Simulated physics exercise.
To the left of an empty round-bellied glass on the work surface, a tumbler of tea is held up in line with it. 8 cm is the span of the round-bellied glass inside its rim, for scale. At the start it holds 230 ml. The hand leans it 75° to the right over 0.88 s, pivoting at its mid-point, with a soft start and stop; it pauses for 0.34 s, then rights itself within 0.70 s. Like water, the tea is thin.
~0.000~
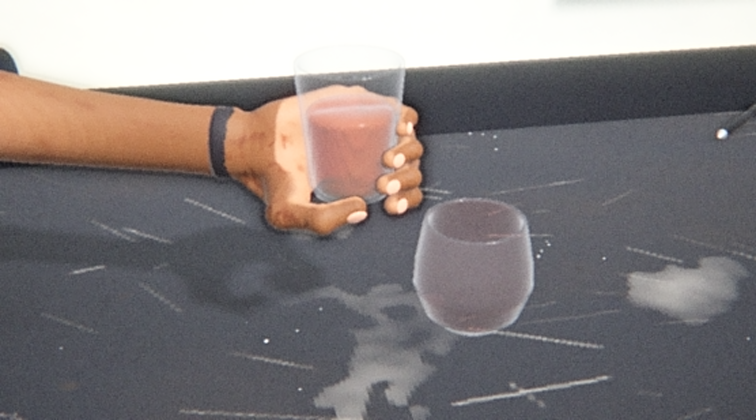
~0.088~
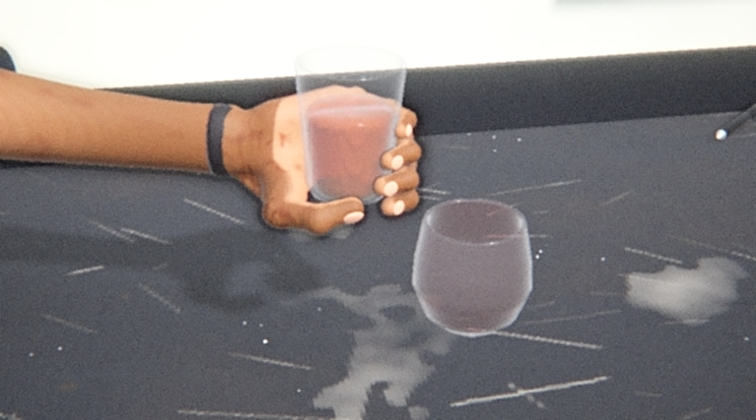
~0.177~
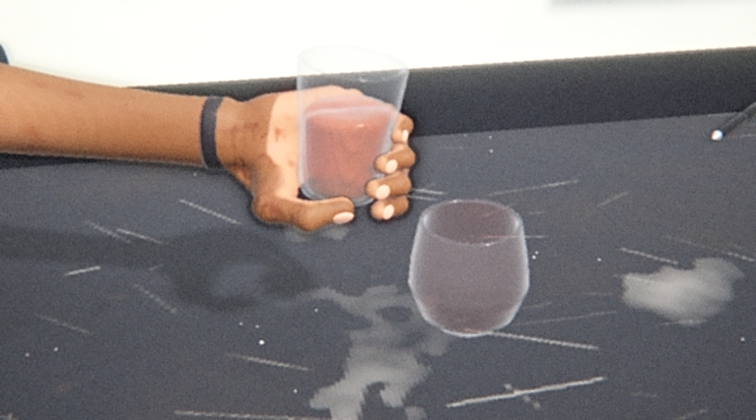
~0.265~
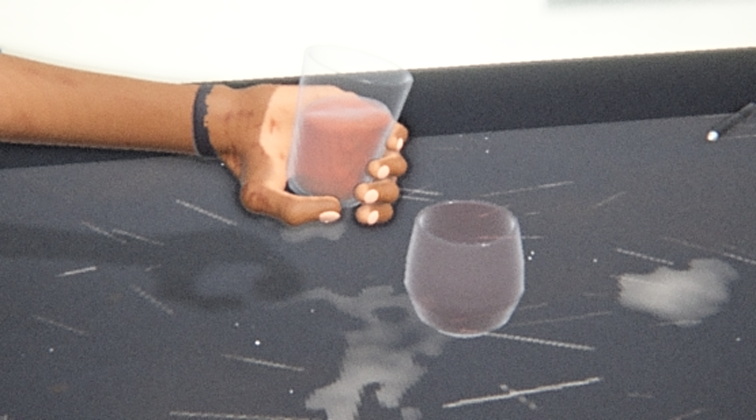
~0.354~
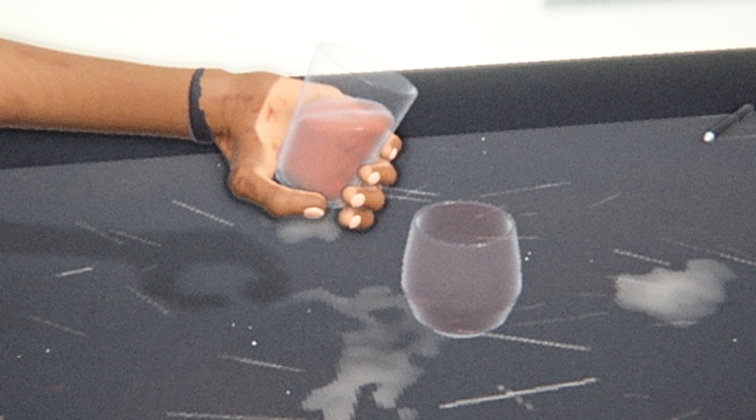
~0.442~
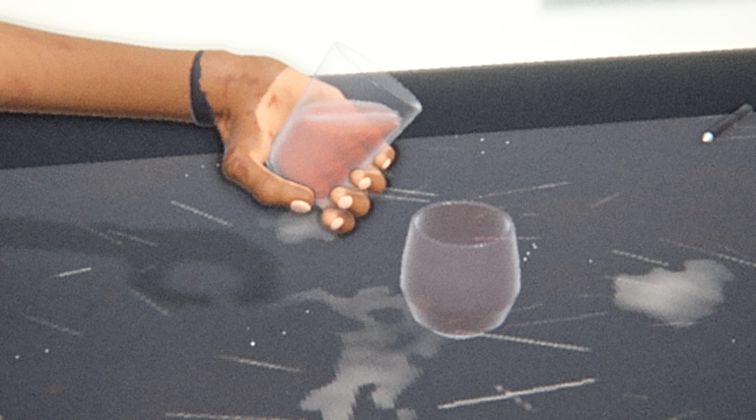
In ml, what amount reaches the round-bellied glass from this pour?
Roughly 140 ml reaches it.
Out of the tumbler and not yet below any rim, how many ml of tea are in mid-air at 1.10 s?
25 ml, more or less.
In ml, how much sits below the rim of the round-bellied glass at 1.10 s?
Near 90 ml, more or less.
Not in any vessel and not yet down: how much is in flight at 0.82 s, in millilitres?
30 ml.
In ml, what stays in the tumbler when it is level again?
Roughly 90 ml stays in it.
Then, 0.82 s in, the tilt is 74° and the round-bellied glass has 15 ml, the tumbler 185 ml, and 0 ml is on the work surface.
Then, 1.10 s in, the tilt is 75° and the round-bellied glass has 95 ml, the tumbler 115 ml, and 0 ml is on the work surface.
Then, 1.39 s in, the tilt is 64° and the round-bellied glass has 135 ml, the tumbler 90 ml, and 0 ml is on the work surface.
Then, 1.71 s in, the tilt is 15° and the round-bellied glass has 145 ml, the tumbler 85 ml, and 0 ml is on the work surface.
Finally, the round-bellied glass has 145 ml, the tumbler 85 ml, and 0 ml is on the work surface.
